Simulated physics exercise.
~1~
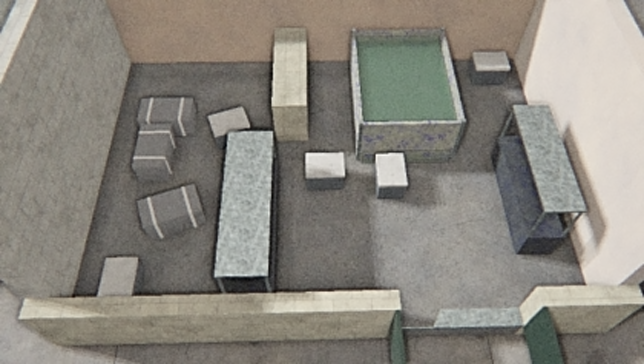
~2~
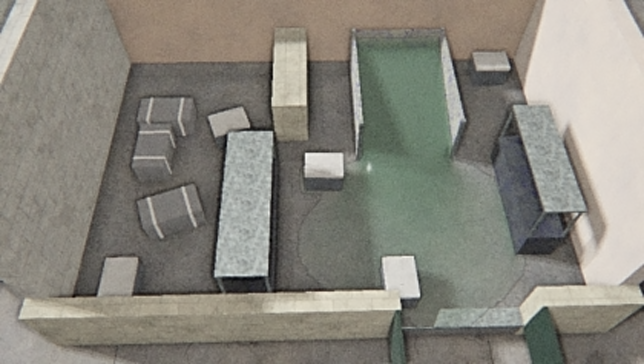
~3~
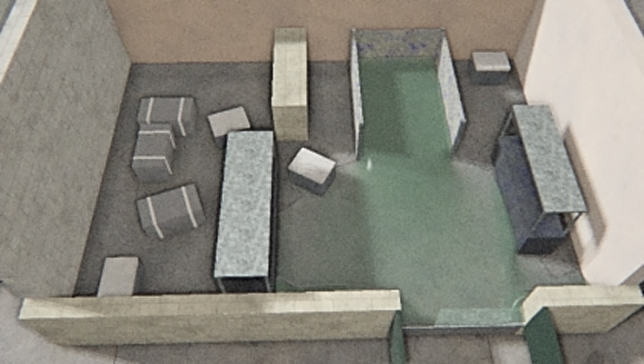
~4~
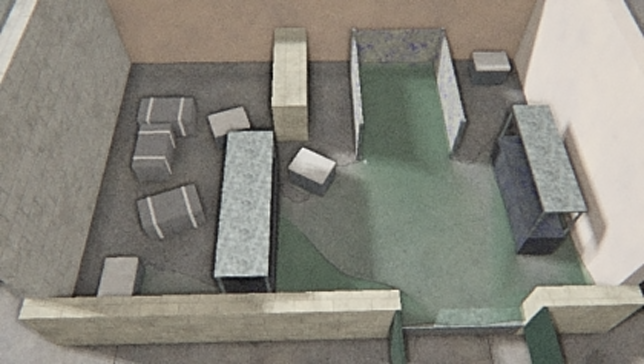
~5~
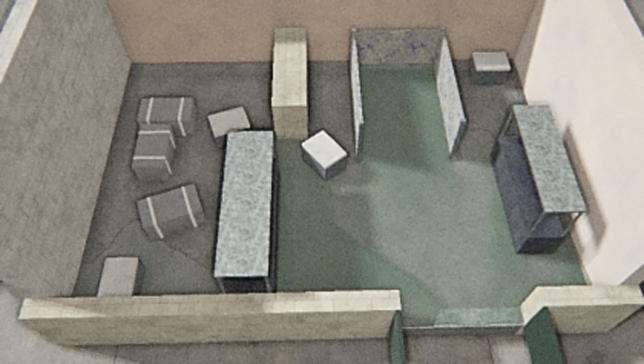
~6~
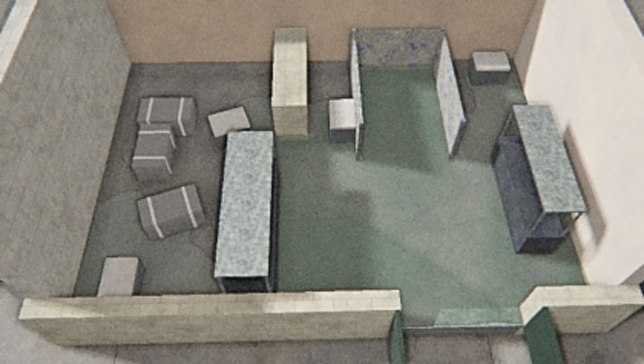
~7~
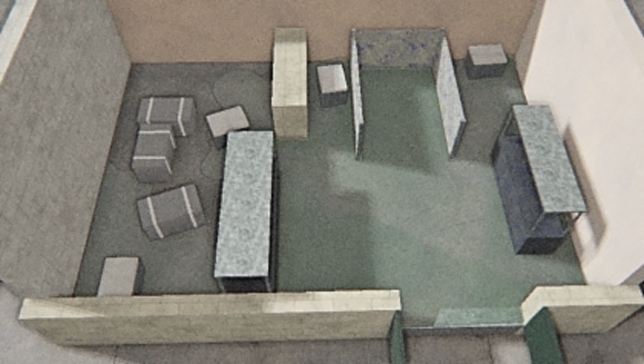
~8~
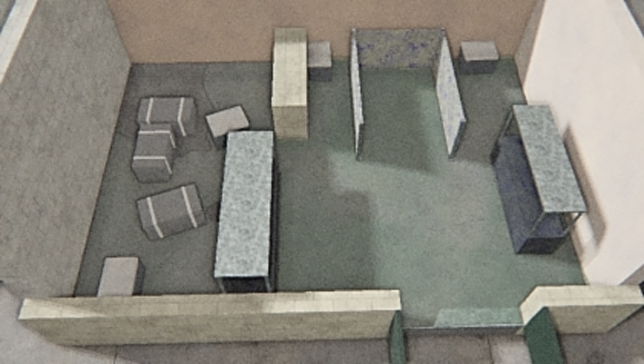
A walled depot room with a grey floor is seen from high above, its near wall broken by an opening on the right. Dark grey trunks with pale bands and a few pale chests lie around a long table, a cream shelf, and a dark blue stand, while a walled tank of green water stands at the back. The tank's near panel gives way, and green water rushes toward the opening, carrying one chest to the near wall and out of sight. The water spreads left as another chest turns, then drifts backward beside the tank. It ends partly behind the cream shelf, with green water still covering much of the floor.
